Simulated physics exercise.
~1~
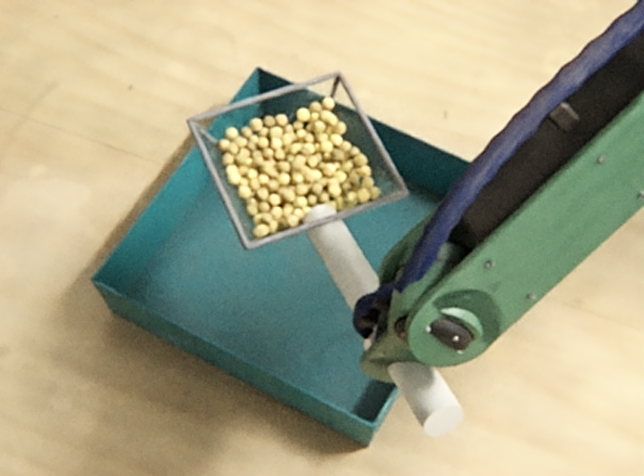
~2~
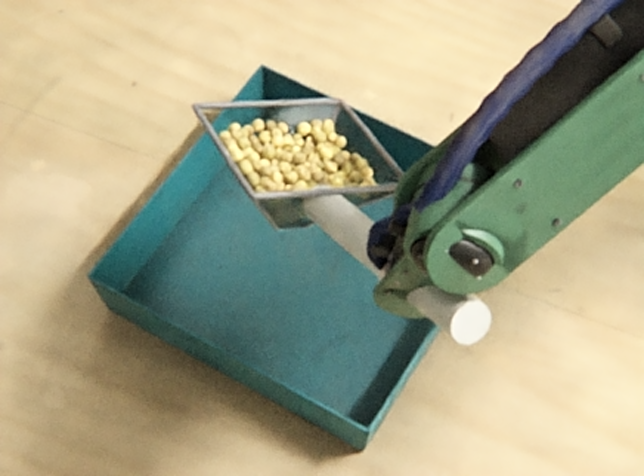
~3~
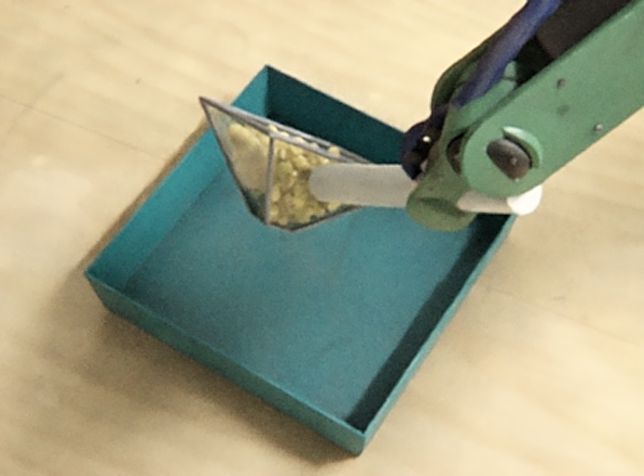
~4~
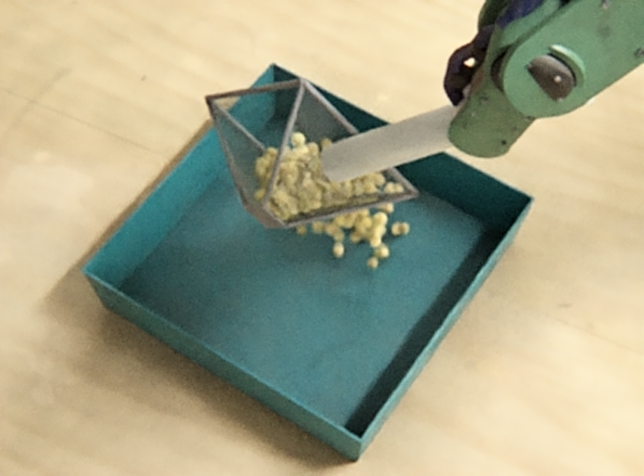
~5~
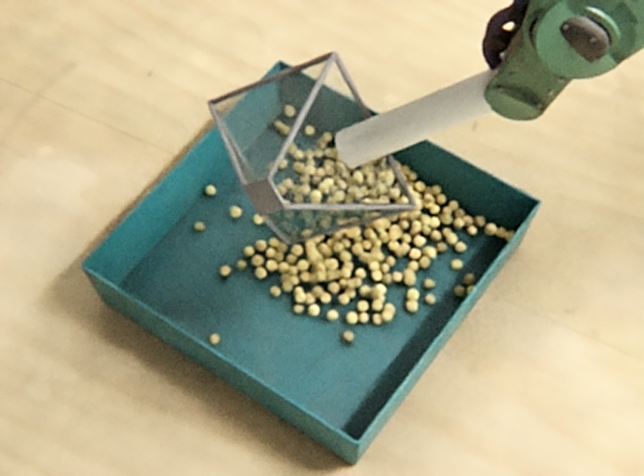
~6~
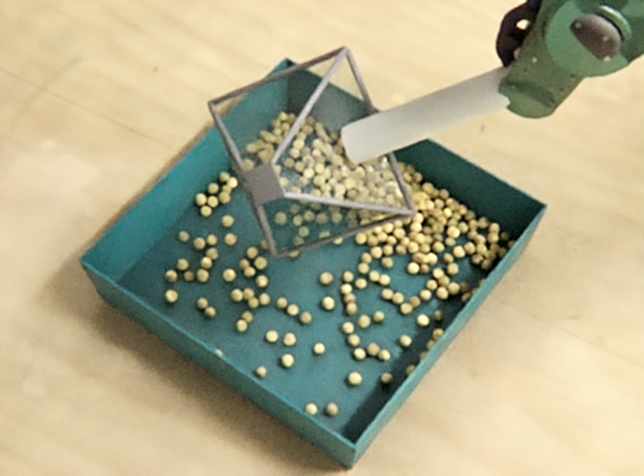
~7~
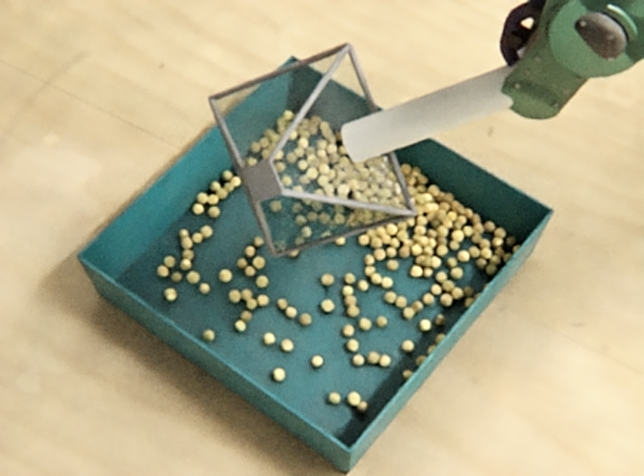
A green robot arm tipped a clear, square scoop of pale yellow soya beans over a teal tray, turning it steadily until the beans poured out, bounced and rolled, and ended up scattered across the tray, thickest toward the right.
